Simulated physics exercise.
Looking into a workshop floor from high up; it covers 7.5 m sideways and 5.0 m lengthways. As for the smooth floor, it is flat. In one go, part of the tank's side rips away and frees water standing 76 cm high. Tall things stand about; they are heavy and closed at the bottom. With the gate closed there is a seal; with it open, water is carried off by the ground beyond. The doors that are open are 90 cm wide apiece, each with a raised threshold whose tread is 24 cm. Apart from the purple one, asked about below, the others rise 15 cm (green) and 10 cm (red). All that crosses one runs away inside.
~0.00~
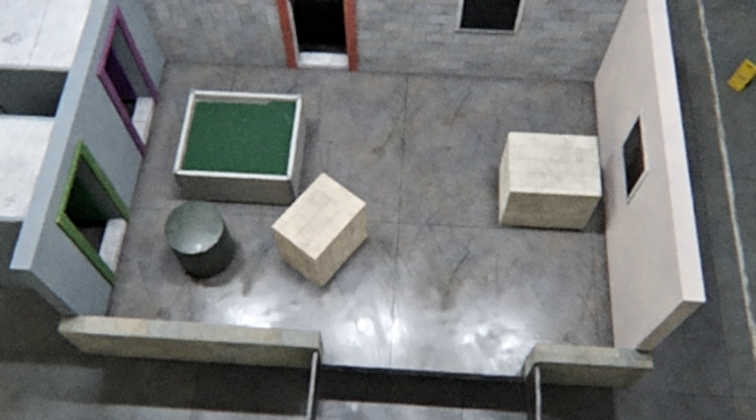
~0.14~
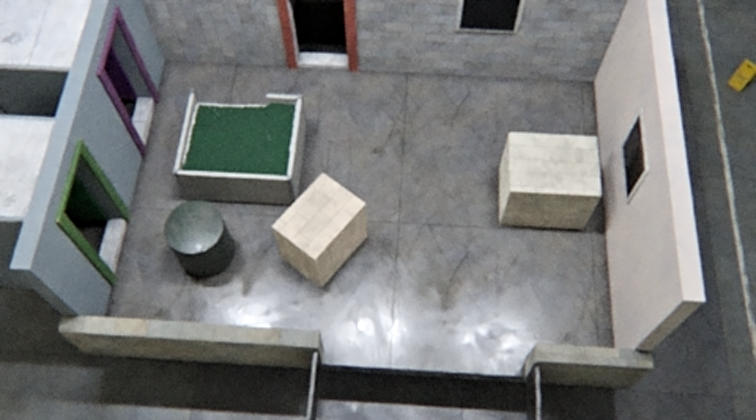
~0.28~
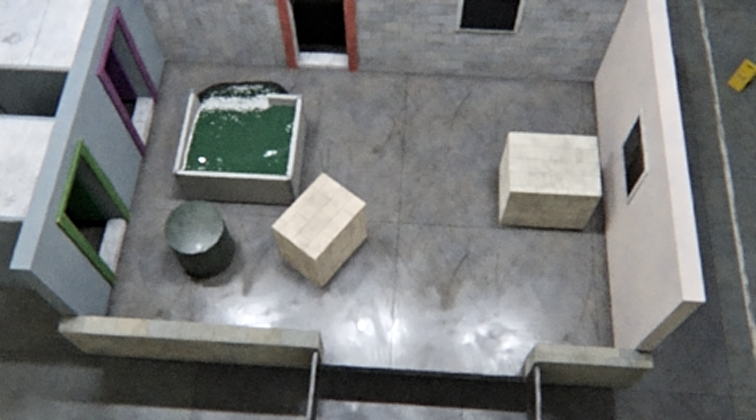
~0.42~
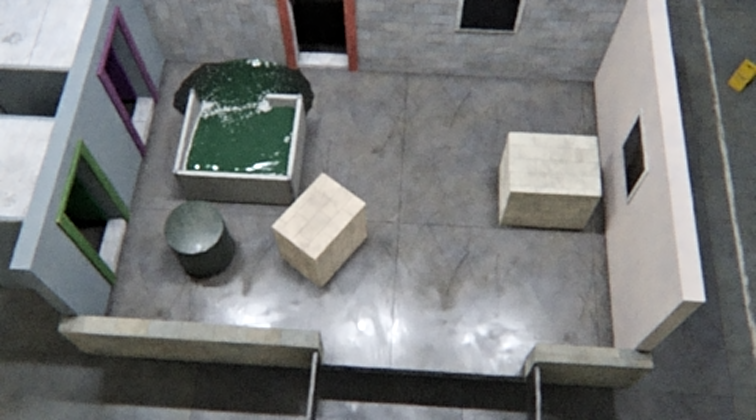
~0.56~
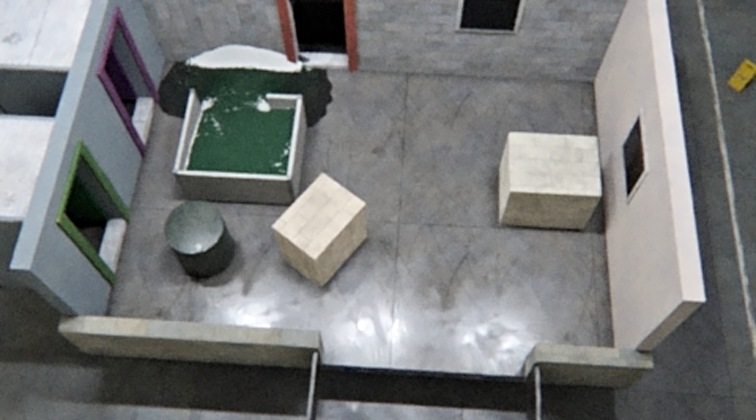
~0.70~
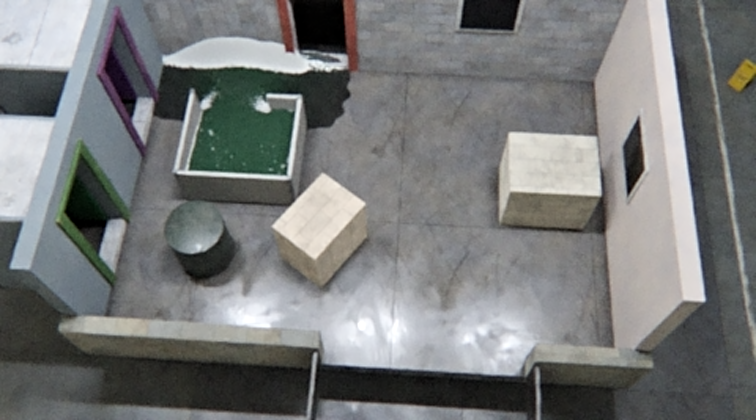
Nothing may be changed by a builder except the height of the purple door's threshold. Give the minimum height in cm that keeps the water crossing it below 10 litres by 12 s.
14 cm.
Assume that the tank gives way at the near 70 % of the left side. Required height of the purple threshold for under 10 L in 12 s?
About 36 centimetres.
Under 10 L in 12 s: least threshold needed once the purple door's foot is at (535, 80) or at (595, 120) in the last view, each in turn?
You'd want roughly 7.0 cm there first, then roughly 10.5 cm.
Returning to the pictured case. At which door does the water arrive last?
Green.
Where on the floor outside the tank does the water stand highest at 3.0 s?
Around pixel (102, 333).
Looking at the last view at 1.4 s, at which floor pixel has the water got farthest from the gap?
(432, 79).
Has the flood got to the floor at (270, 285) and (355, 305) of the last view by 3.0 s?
Spot one: Bone dry, spot two: Bone dry.
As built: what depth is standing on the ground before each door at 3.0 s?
Door by door in cm - purple 16, green 4, red 12.
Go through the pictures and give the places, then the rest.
In the first frame, still water, 76 cm deep, in the tank at (240, 136); the purple door at (132, 91) is dry.
In the second frame, the front is at a hidden place, 0.3 m from the gap on the far side; 0.3 m2 of floor is wet, 76 cm left at the back.
In the third frame, the gap is on the far side, the front 0.8 m out at (257, 85); the back of the tank holds 72 cm.
In the fourth frame, water pours out on the far side and has run 1.3 m, to (288, 67); about 10 cm deep outside, 65 cm at the back.
In the fifth frame, the front is at (302, 58), 1.4 m from the gap on the far side; 3.0 m2 of floor is wet, 66 cm left at the back.
In the sixth frame, the front is at (343, 69), 1.6 m from the gap on the far side; 3.4 m2 of floor is wet, 59 cm left at the back; 0.3 m in a straight line remain to the purple door at (132, 91).
After 1.4 s water covers 15 % of the floor, deepest (62 cm) near (175, 67); 10 cm at the purple door, 0 litres in over its 17 cm threshold.
After 3.0 s water covers 55 % of the floor, deepest (34 cm) near (102, 333); 16 cm at the purple door, 2 litres in over its 17 cm threshold.
After 12.0 s water covers 100 % of the floor, deepest (7 cm) near (604, 294); 3 cm at the purple door, 3 litres in over its 17 cm threshold.
At the purple door as built, the water arrived by 1.1 s and peaked near 17 cm at 2.2 s.
Run again over the same 12 s with other heights there, 16 litres in over 12.5 cm, 3 litres over 17 cm. The limit of 10 litres is kept from about 14 cm up.
